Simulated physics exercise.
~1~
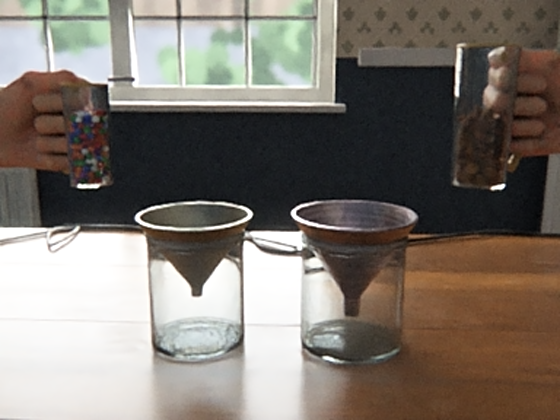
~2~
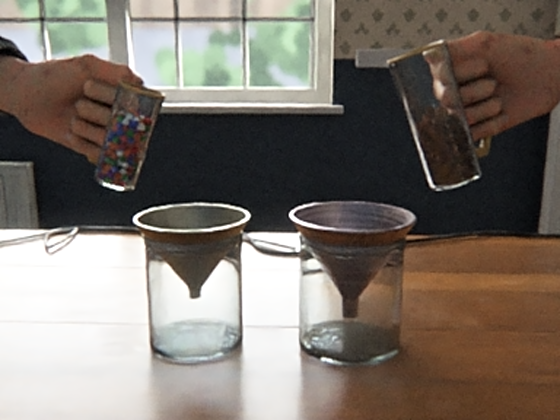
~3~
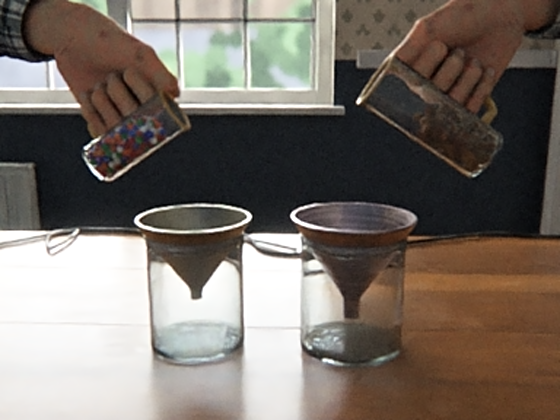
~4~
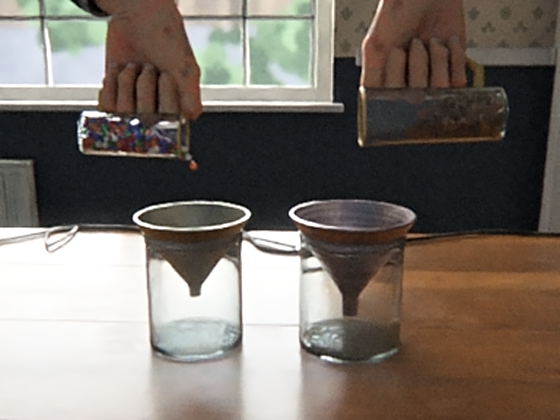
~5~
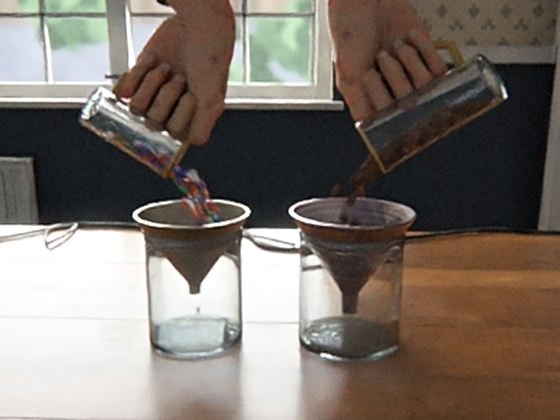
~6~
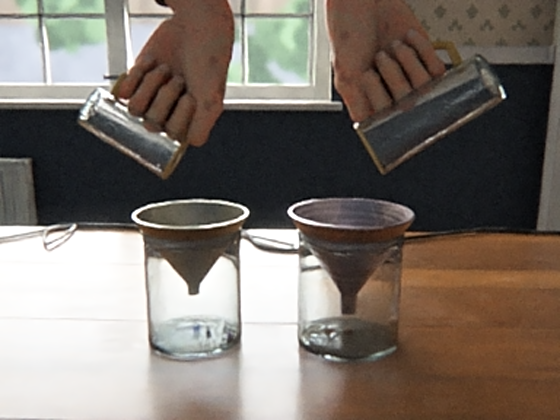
On a wooden table by a window, two hands tipping cups of colourful beads and brown bits into funnels, leaving both cups empty.
